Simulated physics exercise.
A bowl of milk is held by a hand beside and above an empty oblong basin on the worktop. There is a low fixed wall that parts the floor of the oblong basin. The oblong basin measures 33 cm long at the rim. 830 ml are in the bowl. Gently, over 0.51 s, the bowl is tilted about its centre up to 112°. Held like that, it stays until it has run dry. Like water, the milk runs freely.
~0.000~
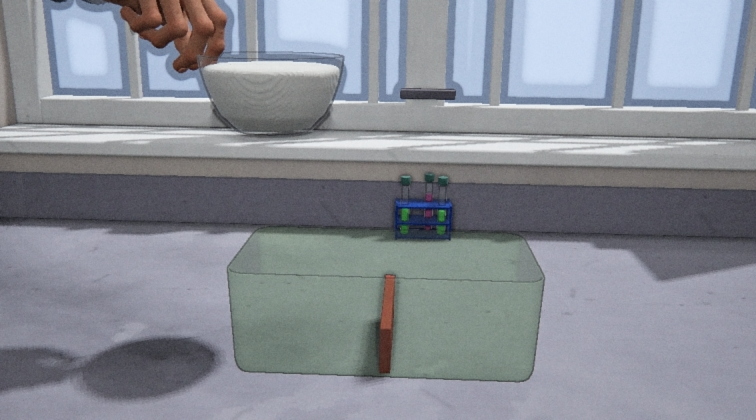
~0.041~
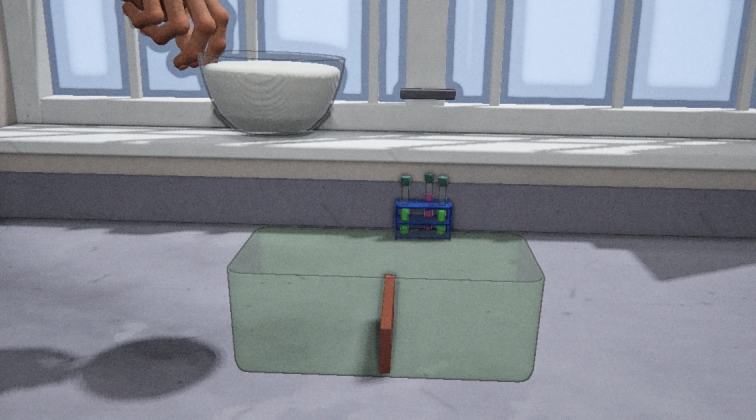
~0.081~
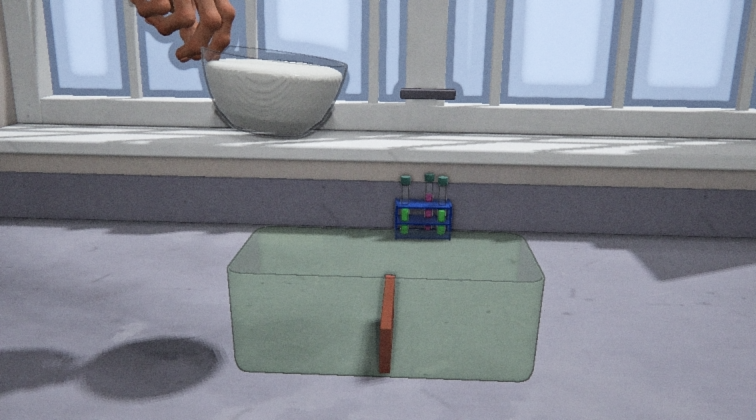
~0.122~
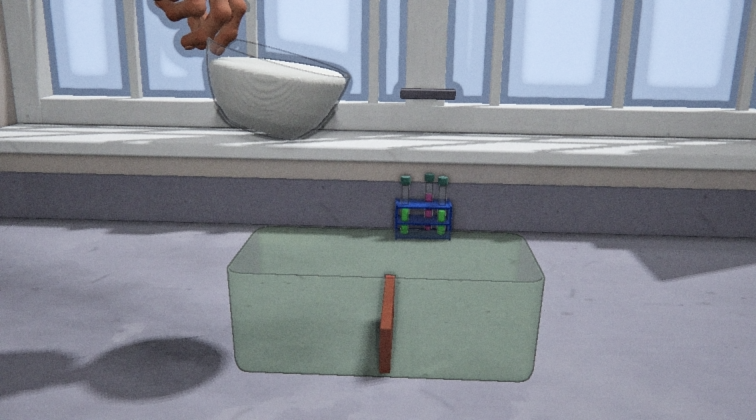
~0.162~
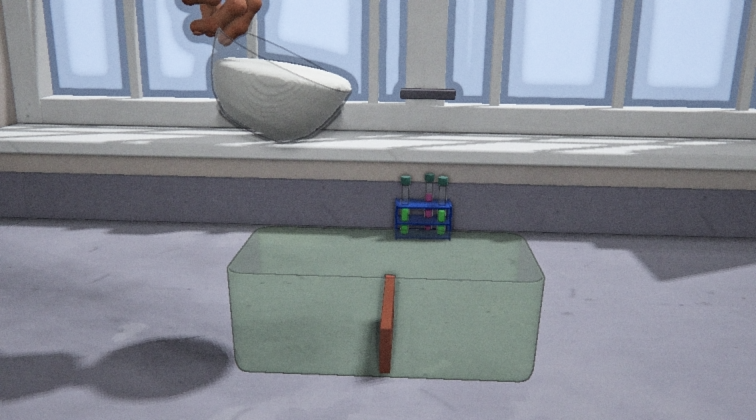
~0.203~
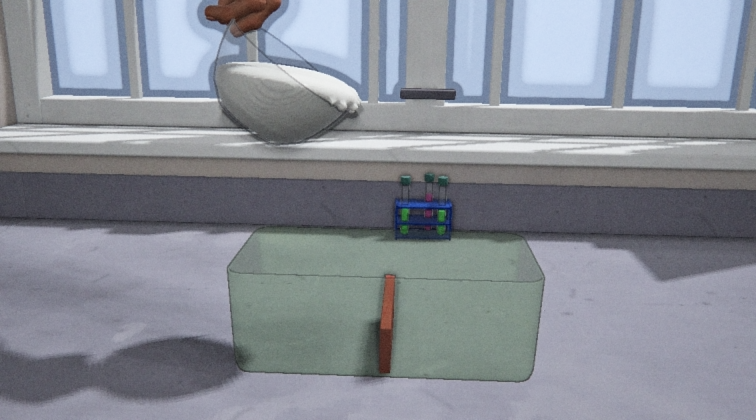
A hand held a clear bowl of white liquid above and to the left of an empty, pale green basin, then tilted it steadily to the right until the liquid reached over its lower edge.
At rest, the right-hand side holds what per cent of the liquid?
It holds some 48 in every hundred.
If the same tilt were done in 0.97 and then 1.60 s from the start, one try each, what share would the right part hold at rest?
Some 70 and 75 per cent, in that order.
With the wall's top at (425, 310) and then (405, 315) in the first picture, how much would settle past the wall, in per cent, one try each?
First 15, then 35 per cent.
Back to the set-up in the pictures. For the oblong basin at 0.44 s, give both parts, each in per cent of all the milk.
I'd say some 5 on the left and some 32 on the right.
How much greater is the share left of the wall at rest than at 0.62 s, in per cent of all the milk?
That amounts to roughly 3 per cent of the whole.
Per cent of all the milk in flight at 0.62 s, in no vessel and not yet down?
7 in a hundred, give or take.
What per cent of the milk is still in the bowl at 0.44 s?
9 %.
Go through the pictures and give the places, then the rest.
Tilt 0°; pouring edge (343, 59); surface from (207, 66) to (340, 68); the oblong basin's rim runs from (243, 249) to (533, 257); the wall's top is at (388, 301), in the first picture.
Tilt 2°; pouring edge (344, 61); surface from (208, 65) to (341, 69), in the second picture.
Tilt 7°; pouring edge (346, 68); surface from (210, 62) to (343, 72), in the third picture.
Tilt 15°; pouring edge (349, 79); surface from (214, 60) to (346, 77), in the fourth picture.
Tilt 26°; pouring edge (350, 93); surface from (218, 60) to (352, 85); 2 per cent is over the edge, in the fifth picture.
Tilt 38°; pouring edge (348, 110); surface from (220, 66) to (339, 92); 7 per cent is over the edge, in the sixth picture.
Then, 0.44 s in, the tilt is 108° and 9 per cent is still to pour, 5 is left of the wall and 33 right of it.
Then, 0.62 s in, the tilt is 112° and 0 per cent is still to pour, 45 is left of the wall and 48 right of it.
Then, 0.81 s in, the tilt is 112° and 0 per cent is still to pour, 47 is left of the wall and 47 right of it.
Then, 1.01 s in, the tilt is 112° and 0 per cent is still to pour, 48 is left of the wall and 48 right of it.
Finally, 48 per cent lies left of the wall, 48 right of it and 4 outside.
